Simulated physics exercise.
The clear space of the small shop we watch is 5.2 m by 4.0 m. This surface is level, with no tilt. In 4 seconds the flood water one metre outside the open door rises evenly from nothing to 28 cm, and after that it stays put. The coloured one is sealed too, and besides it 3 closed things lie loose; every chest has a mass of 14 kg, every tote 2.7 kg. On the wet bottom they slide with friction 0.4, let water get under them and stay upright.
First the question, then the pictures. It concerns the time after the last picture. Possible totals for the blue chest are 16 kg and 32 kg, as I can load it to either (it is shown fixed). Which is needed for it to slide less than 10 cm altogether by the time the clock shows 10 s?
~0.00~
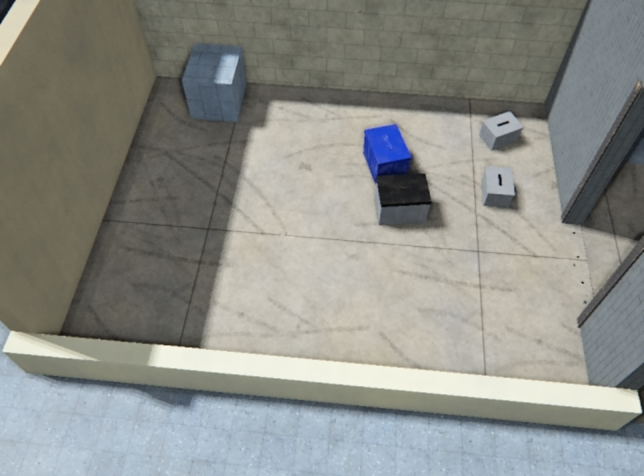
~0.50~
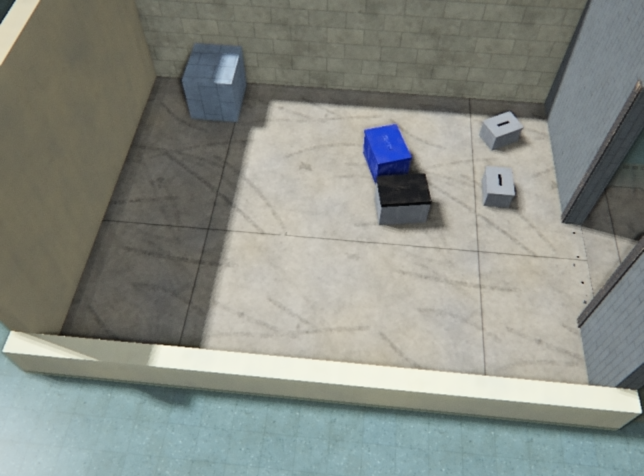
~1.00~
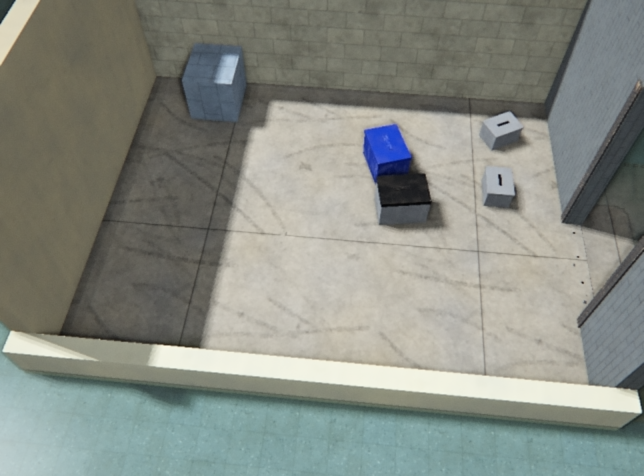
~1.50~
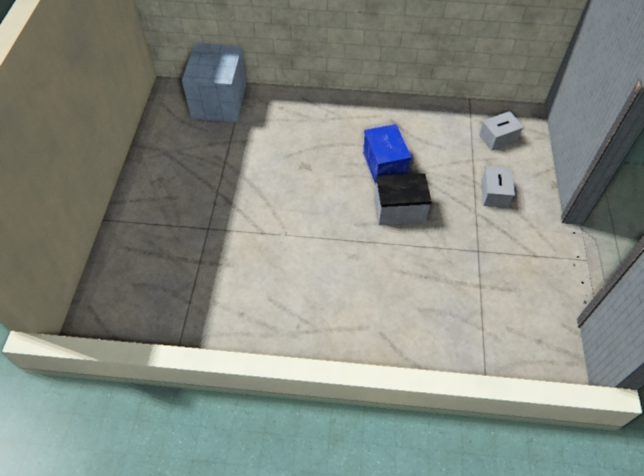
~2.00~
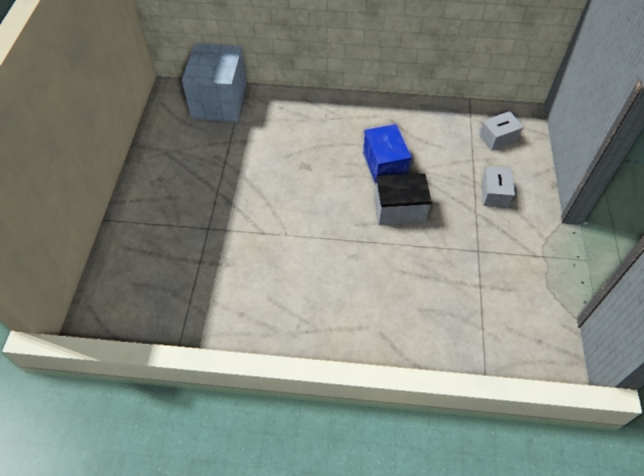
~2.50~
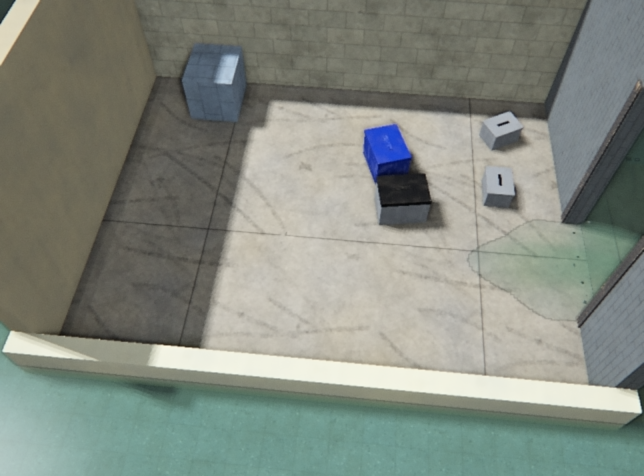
Only the larger figure is plenty.
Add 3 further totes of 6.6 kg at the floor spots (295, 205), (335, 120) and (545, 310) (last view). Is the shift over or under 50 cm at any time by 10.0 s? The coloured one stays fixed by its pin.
Note, in sequence: Exceeded, not exceeded, exceeded.
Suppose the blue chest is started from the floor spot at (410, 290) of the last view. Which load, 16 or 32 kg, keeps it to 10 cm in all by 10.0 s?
So neither weight works.
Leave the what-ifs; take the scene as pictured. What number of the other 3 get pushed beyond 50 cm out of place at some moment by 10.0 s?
I count 2.
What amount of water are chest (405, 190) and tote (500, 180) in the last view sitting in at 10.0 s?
Close to 8 and 4 centimetres.
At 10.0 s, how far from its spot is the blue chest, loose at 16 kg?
It would be some 150 cm from its spot.
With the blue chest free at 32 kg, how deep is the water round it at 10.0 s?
8 cm, roughly.
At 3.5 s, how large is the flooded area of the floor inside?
Somewhere about 4.0 m2, give or take.
After 3.5 s the blue chest would be 0 cm from its start with 16 kg and 0 cm from its start with 32 kg; 0 cm of water round it then.
After 4.5 s the blue chest would be 4 cm from its start with 16 kg and 0 cm from its start with 32 kg; 5 cm of water round it then.
After 7.0 s the blue chest would be 81 cm from its start with 16 kg and 0 cm from its start with 32 kg; 6 cm of water round it then.
After 10.0 s the blue chest would be 159 cm from its start with 16 kg and 0 cm from its start with 32 kg; 8 cm of water round it then.
